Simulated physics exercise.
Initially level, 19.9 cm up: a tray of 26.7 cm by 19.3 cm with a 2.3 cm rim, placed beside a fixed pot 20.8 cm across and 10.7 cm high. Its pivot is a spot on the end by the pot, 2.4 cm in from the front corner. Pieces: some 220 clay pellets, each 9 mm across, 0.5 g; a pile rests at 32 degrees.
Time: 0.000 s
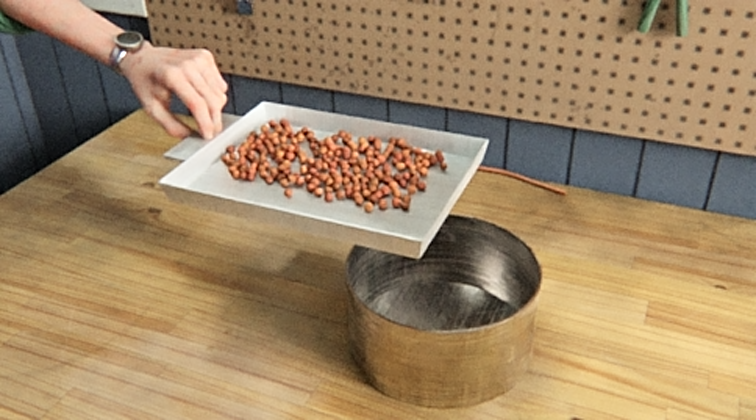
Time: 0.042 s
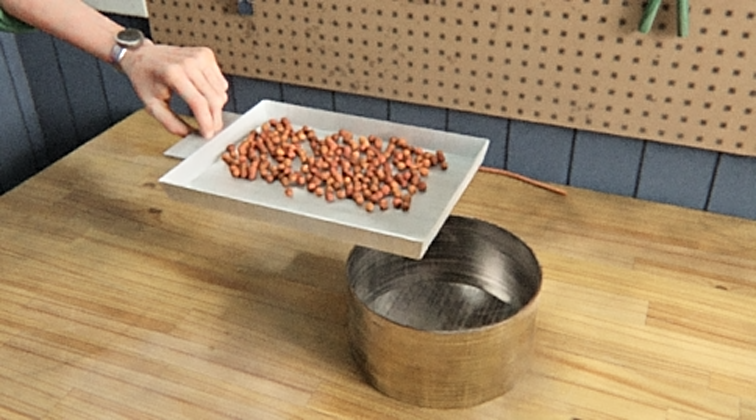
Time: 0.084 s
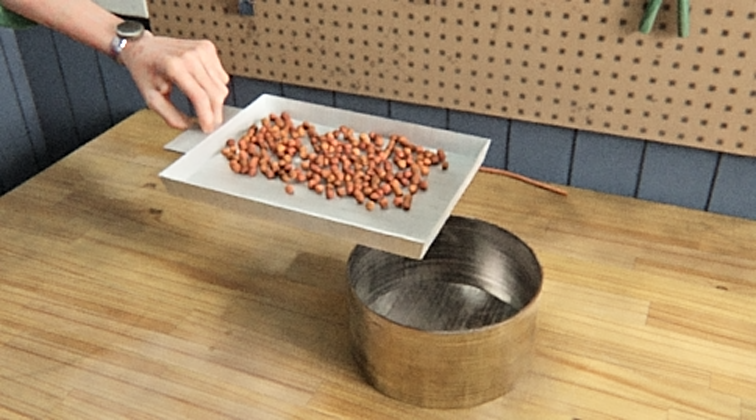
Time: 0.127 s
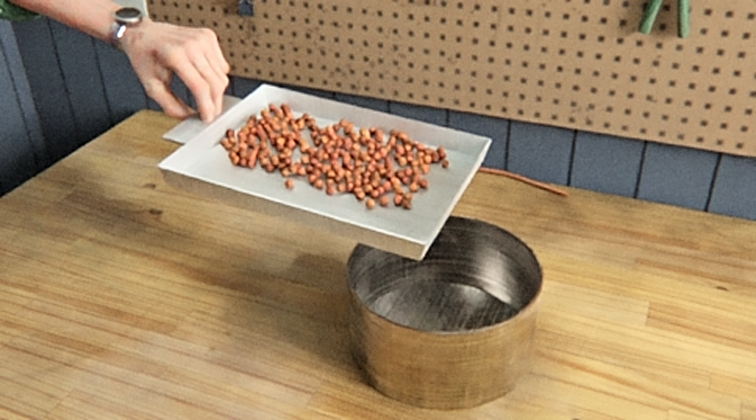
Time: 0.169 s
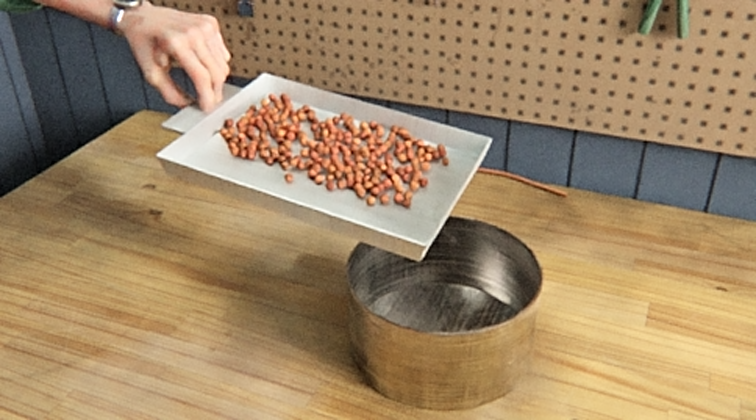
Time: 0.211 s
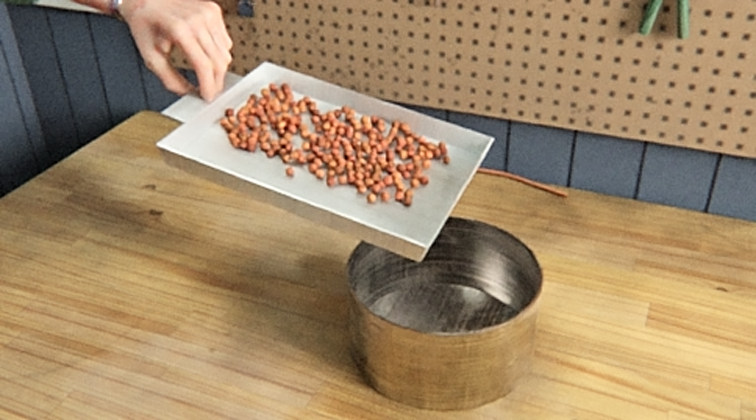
A person's left-side hand, with a watch on the wrist and a green sleeve, holds the end of a white tray above a wooden workbench, seen from slightly above by a still camera. Reddish-brown pellets lie spread across the tray, beside a round brownish metal pot at right, before a pegboard and dark blue panelling. The hand raises the tray's left end, tilting it gently toward the pot, while the pellets stay nearly in place.
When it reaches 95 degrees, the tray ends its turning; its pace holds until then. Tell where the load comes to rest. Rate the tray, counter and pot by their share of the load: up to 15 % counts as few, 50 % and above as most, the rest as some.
Left on the tray: Few; counter: Most; pot: Some.
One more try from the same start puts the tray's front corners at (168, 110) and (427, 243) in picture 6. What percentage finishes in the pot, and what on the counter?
Pot 40; counter 60.
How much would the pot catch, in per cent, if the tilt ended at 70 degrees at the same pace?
That would be around 0 percent.
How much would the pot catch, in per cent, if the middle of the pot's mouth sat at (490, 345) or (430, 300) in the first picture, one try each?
I'd say close to 90 percent for the first spot and 75 percent for the second.
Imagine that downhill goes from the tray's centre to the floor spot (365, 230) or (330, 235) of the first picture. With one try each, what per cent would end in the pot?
Near 0 and 0 per cent, in that order.
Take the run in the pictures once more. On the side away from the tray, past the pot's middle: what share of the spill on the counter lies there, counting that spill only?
Share past the middle: Roughly 100 percent.
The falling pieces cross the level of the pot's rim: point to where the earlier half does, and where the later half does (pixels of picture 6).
First near (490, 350), later near (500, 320).
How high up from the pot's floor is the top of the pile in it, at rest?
I'd put it at close to 1.0 centimetres.
After 0.79 s, tilt 50 degrees; the tray holds 100 %, the pot 0 %.
After 1.18 s, tilt 77 degrees; the tray holds 90 %, the pot 0 %.
Then, at 1.65 s, tilt 95 degrees; the tray holds 20 %, the pot 10 %.
By 2.6 s all is still; tray 0 %, counter 75 %, pot 25 %.
